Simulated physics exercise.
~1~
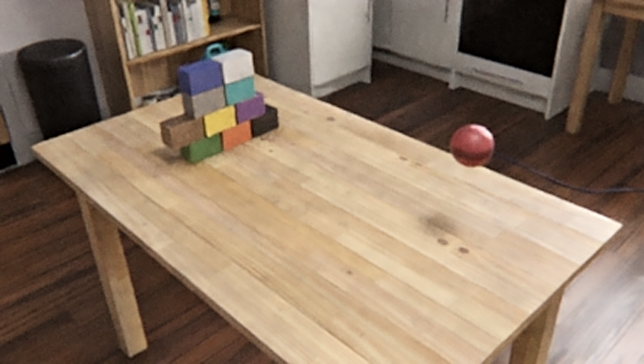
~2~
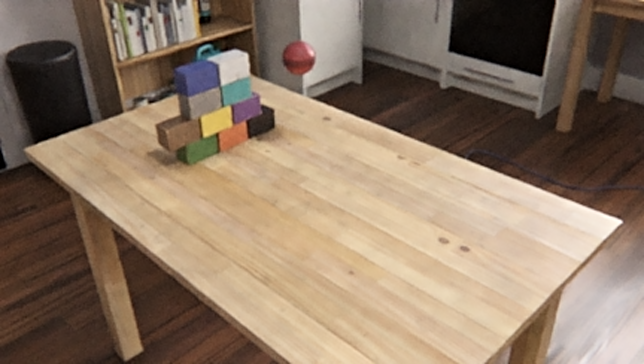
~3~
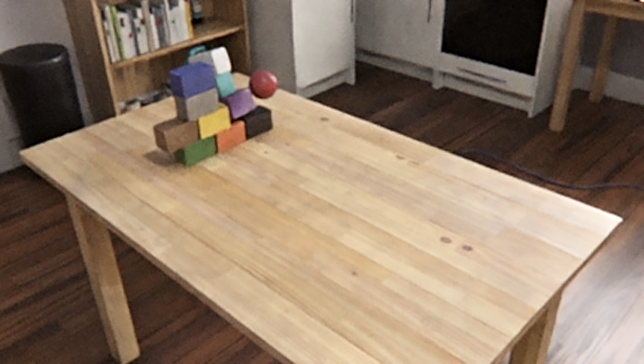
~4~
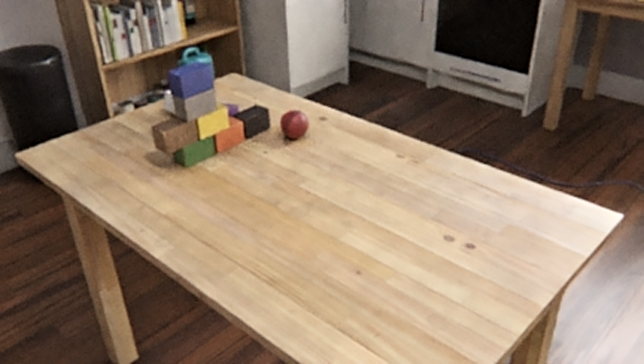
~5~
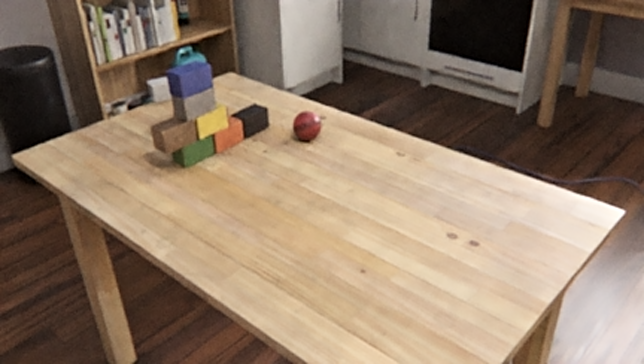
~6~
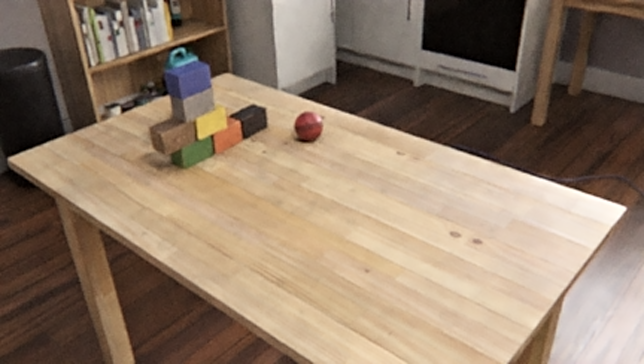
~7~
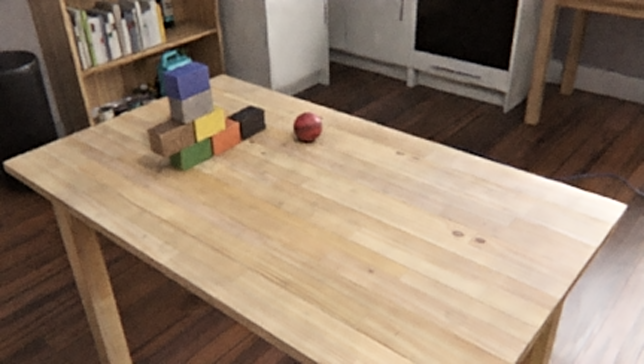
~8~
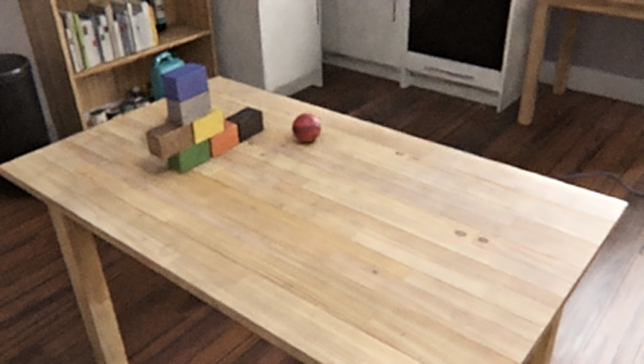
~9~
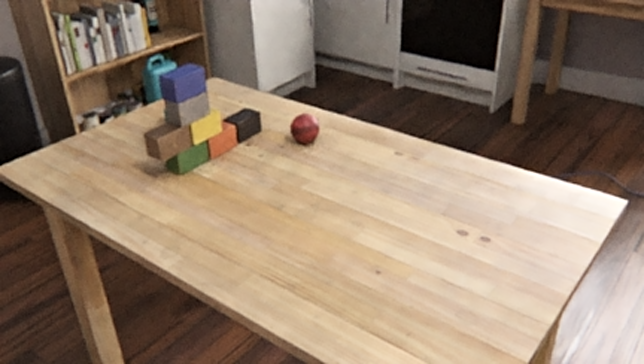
A red ball flies into the block pile, knocks several blocks away, and rests nearby.
